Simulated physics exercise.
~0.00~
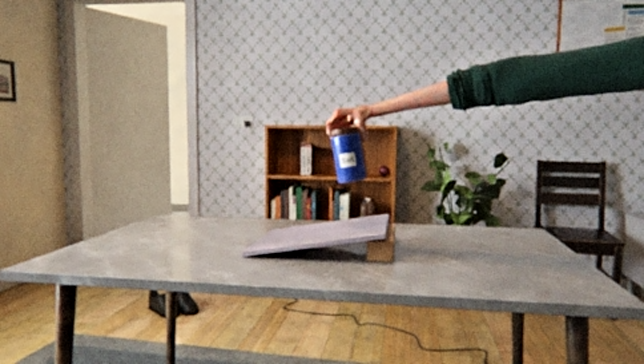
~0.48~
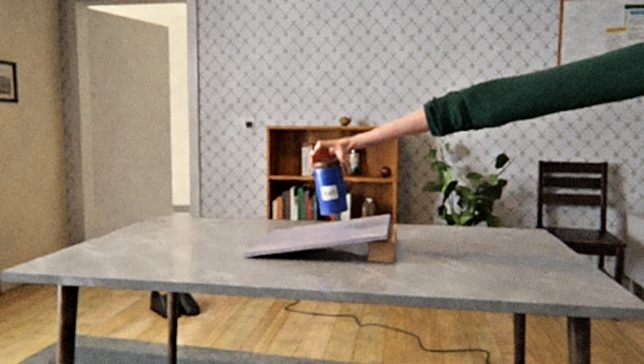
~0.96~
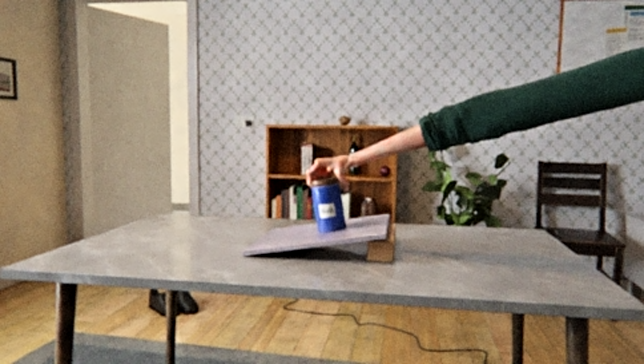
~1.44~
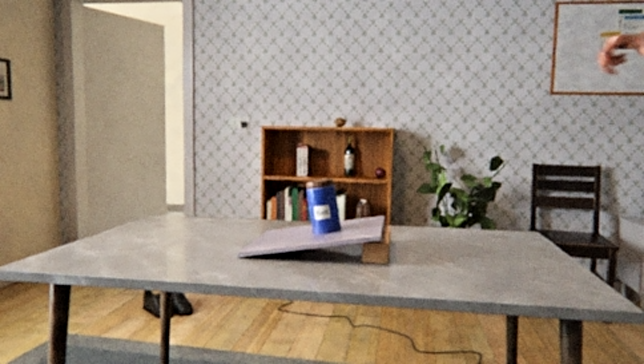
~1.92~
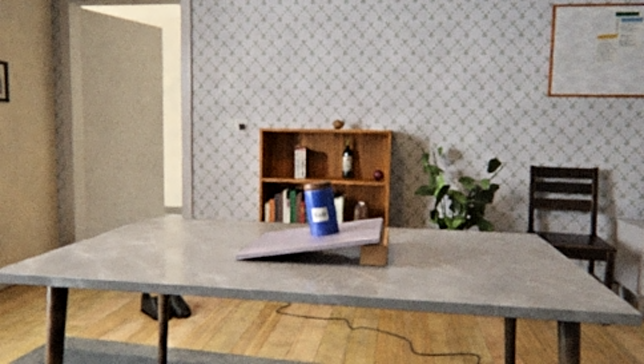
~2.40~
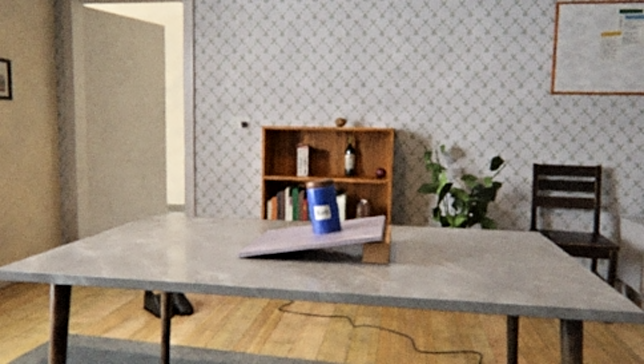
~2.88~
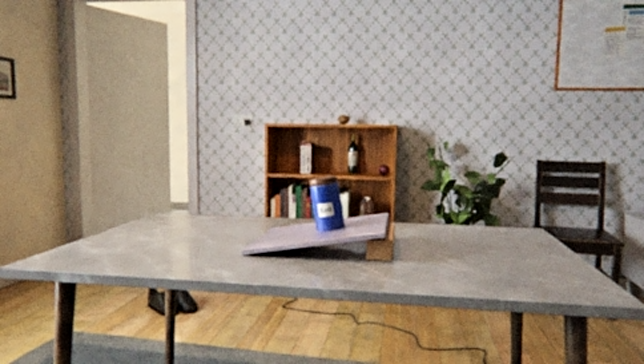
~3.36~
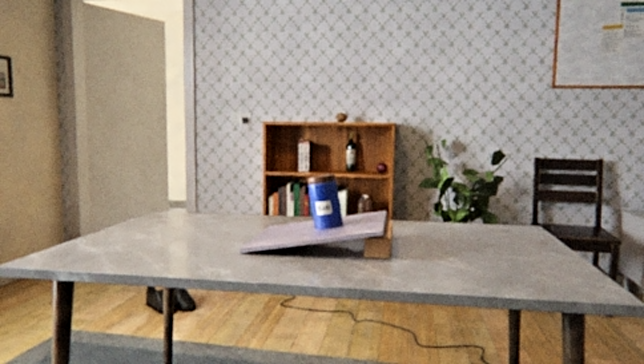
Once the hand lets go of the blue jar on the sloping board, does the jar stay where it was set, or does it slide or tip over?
The blue jar stays where it was set. It remains at rest on the sloping board after the hand pulls away.
